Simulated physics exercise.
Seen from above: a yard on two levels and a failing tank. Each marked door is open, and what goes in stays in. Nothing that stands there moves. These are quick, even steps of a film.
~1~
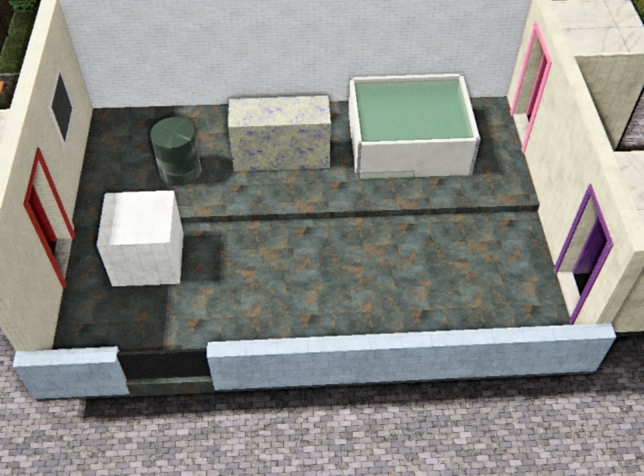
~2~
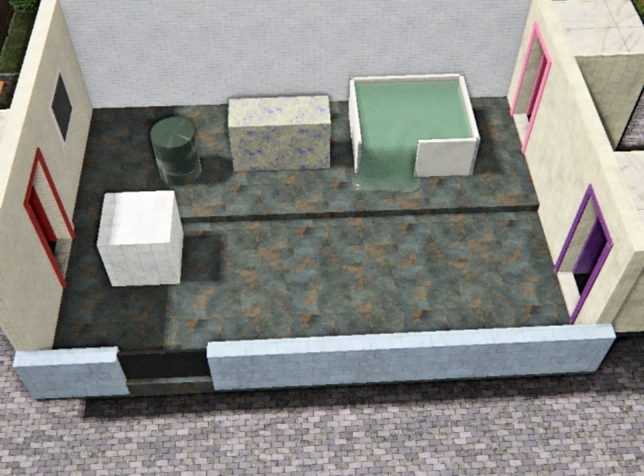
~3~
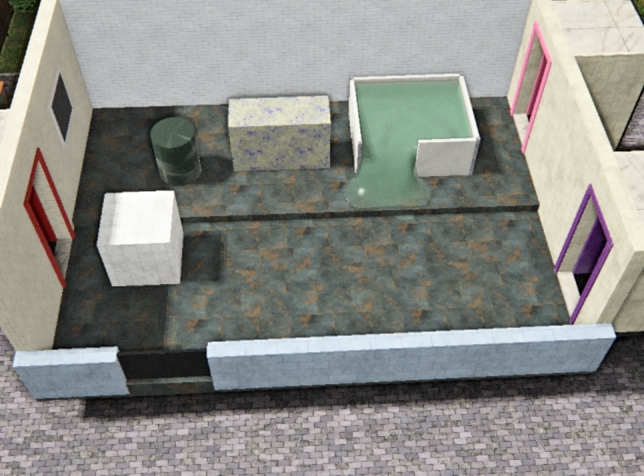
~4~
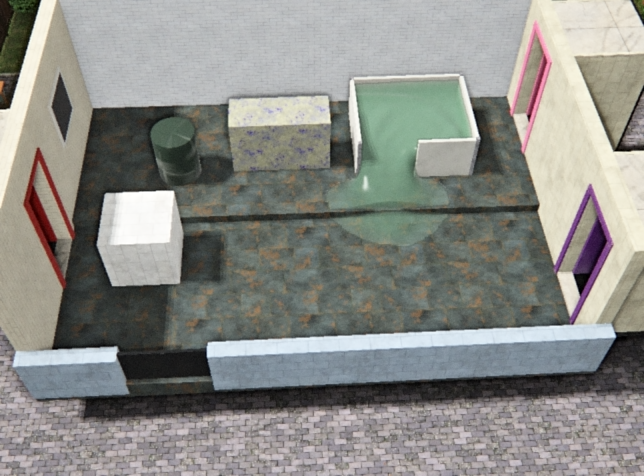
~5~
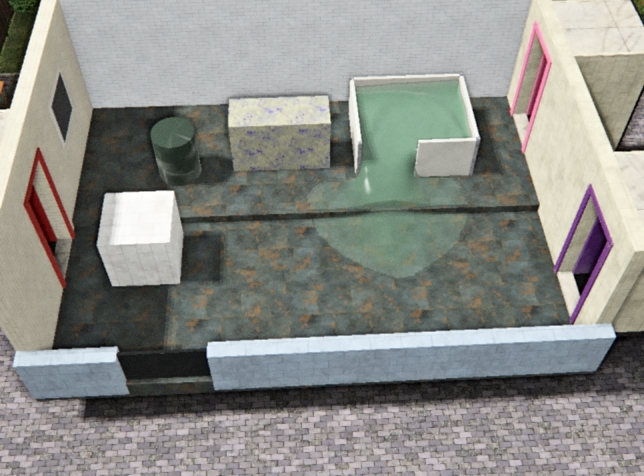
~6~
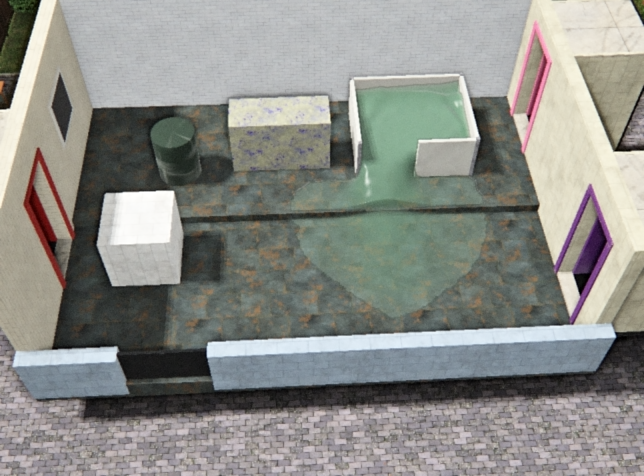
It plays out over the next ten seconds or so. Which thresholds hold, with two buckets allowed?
In the end: The purple door floods; the red door floods; the pink door holds within the limit.
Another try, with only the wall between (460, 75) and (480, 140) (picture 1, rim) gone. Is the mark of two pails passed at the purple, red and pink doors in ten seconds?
In short: The purple door lets more in; the red door keeps below it; the pink door lets more in.
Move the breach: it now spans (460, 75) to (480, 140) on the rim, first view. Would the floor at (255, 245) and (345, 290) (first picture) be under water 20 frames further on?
One after the other: Free of water, free of water.
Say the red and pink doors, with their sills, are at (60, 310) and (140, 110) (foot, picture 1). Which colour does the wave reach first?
It is the door marked purple.
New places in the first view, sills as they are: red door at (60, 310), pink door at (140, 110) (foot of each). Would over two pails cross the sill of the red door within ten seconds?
My reading: The red one floods.
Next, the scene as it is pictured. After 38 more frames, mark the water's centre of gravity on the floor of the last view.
Close to (346, 258).
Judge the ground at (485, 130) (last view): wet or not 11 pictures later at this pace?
Answer: No water.
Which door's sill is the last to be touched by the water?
That is the pink door.
A moment on, water covers 35 % of the floor; the purple door not reached, the red door not reached, the pink door not reached.
Next, water covers 45 % of the floor; the purple door wet at the sill, nothing in, the red door not reached, the pink door not reached.
Then, water covers 50 % of the floor; the purple door over two buckets in, the red door not reached, the pink door not reached.
Later, water covers 55 % of the floor; the purple door far over two buckets in, the red door under two buckets in, the pink door not reached.
In the end, water covers 60 % of the floor; the purple door far over two buckets in, the red door far over two buckets in, the pink door wet at the sill, nothing in.
